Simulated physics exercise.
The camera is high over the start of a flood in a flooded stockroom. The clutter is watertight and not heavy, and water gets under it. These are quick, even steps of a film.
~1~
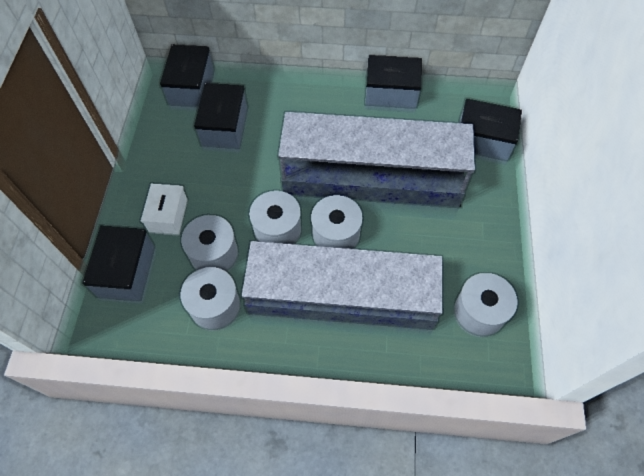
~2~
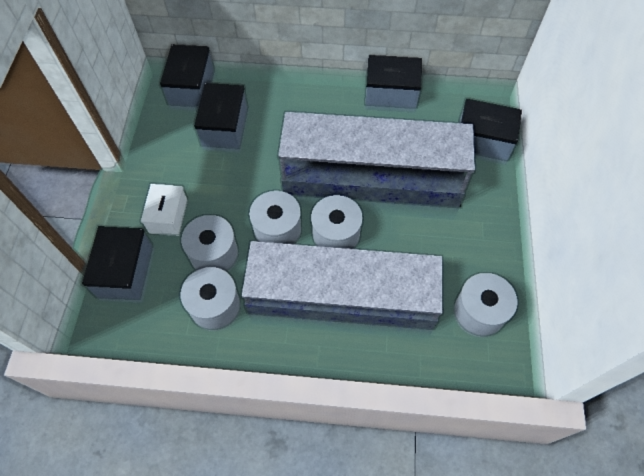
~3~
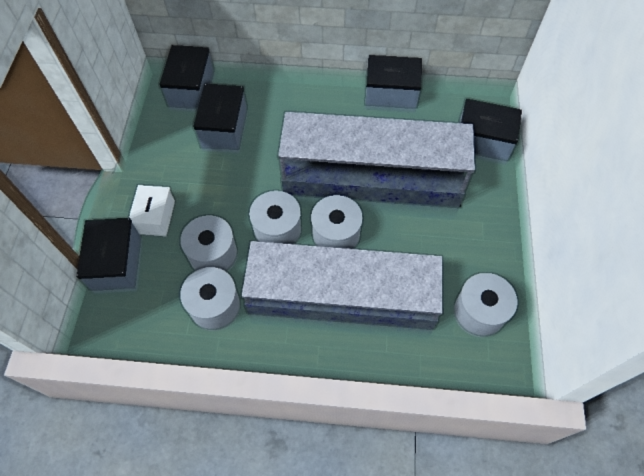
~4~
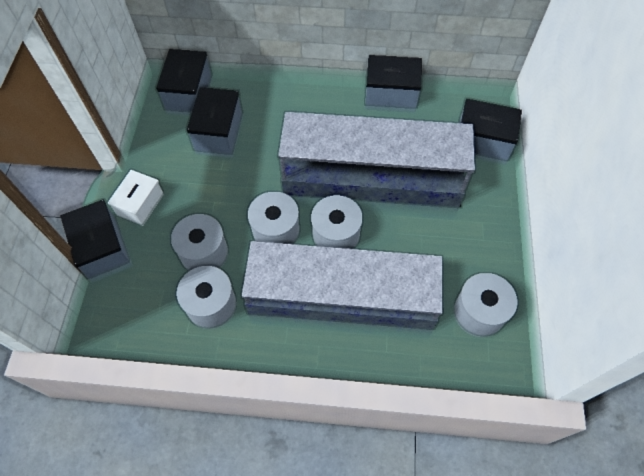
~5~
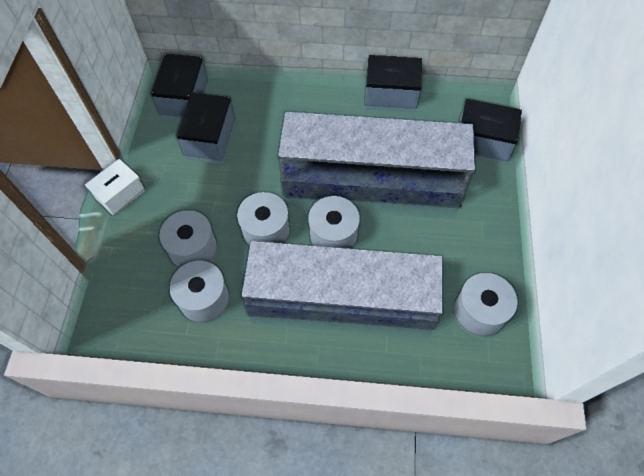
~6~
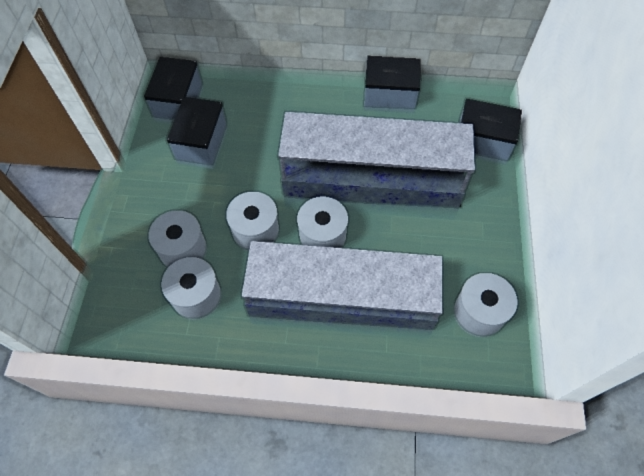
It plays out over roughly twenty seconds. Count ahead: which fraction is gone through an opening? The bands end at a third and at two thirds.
Share: Two thirds or above.
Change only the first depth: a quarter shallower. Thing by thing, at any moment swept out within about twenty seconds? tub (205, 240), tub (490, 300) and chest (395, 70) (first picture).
One after the other: Carried outside, stays, left behind.
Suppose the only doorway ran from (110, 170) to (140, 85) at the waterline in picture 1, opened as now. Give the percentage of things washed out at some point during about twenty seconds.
Near 80 in a hundred.
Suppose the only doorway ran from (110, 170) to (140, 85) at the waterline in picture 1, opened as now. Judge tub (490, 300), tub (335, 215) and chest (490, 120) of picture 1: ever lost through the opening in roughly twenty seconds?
As listed: Still in, carried outside, no.
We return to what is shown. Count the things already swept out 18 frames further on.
It comes to 7.
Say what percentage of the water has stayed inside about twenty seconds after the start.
Some 36 per cent.
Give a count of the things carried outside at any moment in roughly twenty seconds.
That makes 8.
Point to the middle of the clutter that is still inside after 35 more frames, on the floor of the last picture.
Close to (358, 198).
A moment on, 2 of 11 are out; 9 afloat.
Next, 7 of 11 are out; 4 afloat.
Later, 8 of 11 are out; 3 afloat.
In the end, 8 of 11 are out; 3 afloat.
